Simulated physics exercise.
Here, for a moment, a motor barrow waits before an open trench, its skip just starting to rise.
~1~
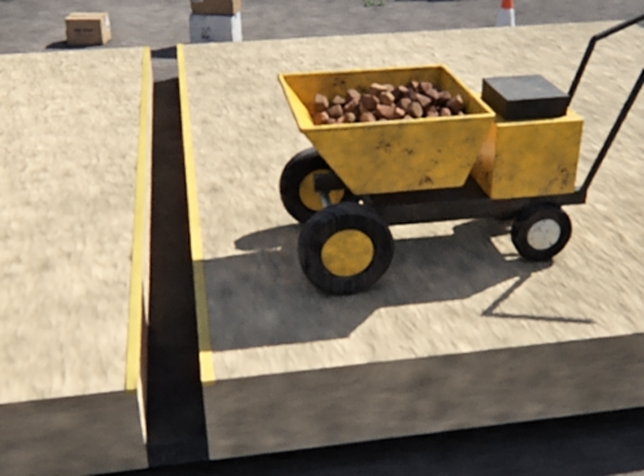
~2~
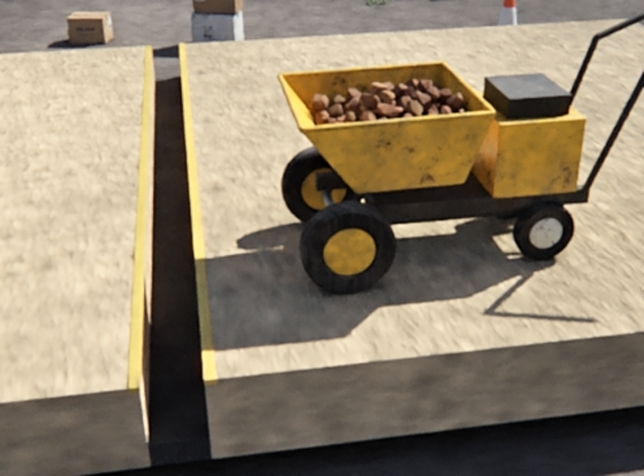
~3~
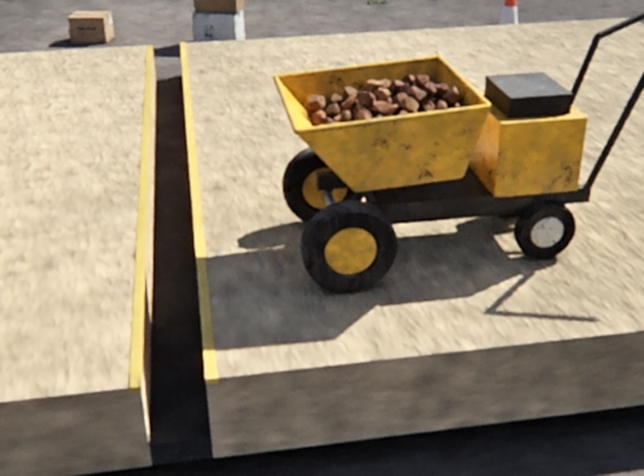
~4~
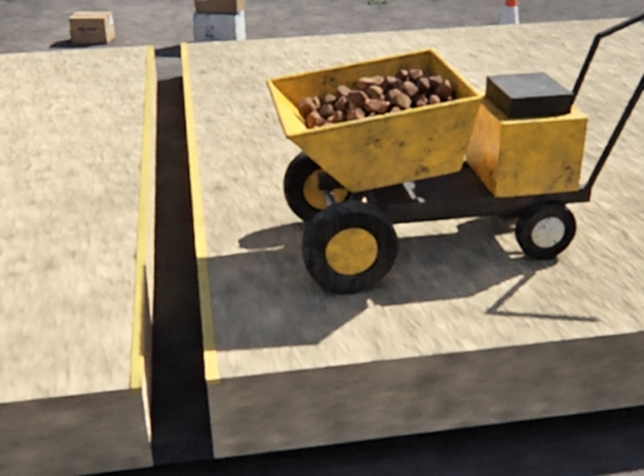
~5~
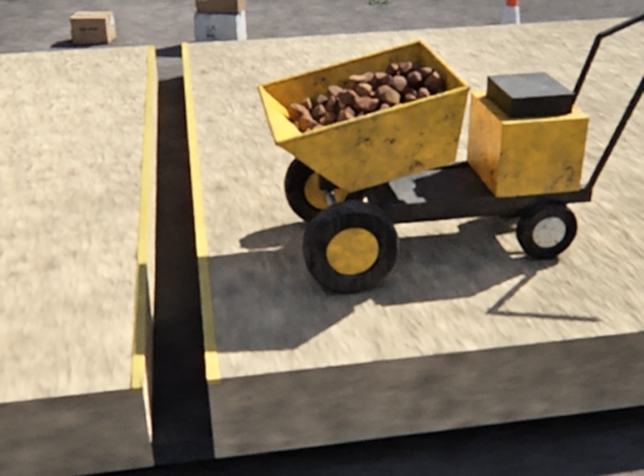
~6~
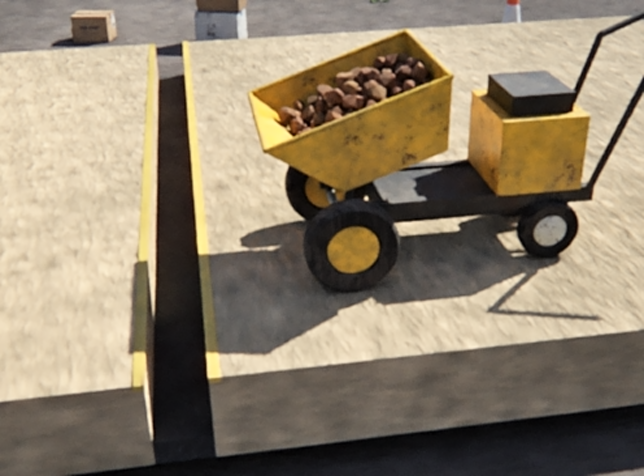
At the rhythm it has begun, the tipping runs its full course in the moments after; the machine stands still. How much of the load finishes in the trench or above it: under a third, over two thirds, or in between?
Trench receives above two thirds.
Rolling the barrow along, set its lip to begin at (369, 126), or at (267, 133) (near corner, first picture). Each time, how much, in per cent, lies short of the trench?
That works out to 40 per cent for the first position and 0 per cent for the second.
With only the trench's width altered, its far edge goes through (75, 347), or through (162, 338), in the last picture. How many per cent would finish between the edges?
100 %, then 50 %.
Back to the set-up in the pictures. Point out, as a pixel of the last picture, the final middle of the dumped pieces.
About (175, 296).
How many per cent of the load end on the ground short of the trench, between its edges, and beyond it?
Roughly short 5 per cent, between 80 per cent, beyond 15 per cent.
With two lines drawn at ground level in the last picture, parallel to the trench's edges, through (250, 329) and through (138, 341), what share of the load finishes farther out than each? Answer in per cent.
Around 100 per cent for the first, around 10 per cent for the second.
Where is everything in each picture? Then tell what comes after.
Lip of the skip at (302, 130), level; top of the load at (405, 107), clay clods; first edge of the trench at (204, 336); far edge at (133, 343), the trench under half as wide as the skip, and about as deep as wide, in the first frame.
Lip of the skip at (302, 130), level; top of the load at (405, 105), in the second frame.
Lip of the skip at (297, 132), tipped barely; top of the load at (401, 102), in the third frame.
Lip of the skip at (288, 137), tipped a little; top of the load at (420, 103), in the fourth frame.
Lip of the skip at (278, 144), tipped a little; top of the load at (405, 89), in the fifth frame.
Lip of the skip at (266, 151), tipped clearly; top of the load at (392, 82); first edge of the trench at (210, 333); far edge at (140, 340), in the sixth frame.
Soon after the last picture, skip tipped steeply; all in the skip.
A little later, skip tipped right over; about two thirds in the skip; a stray few short of the trench; about a quarter in or heaped over the trench; a stray few beyond it; a stray few falling.
Later still, skip tipped right over; a small part in the skip; a stray few short of the trench; most in or heaped over the trench; a small part beyond it.
By the end, skip tipped right over; a stray few in the skip; a small part short of the trench; most in or heaped over the trench; a small part beyond it.
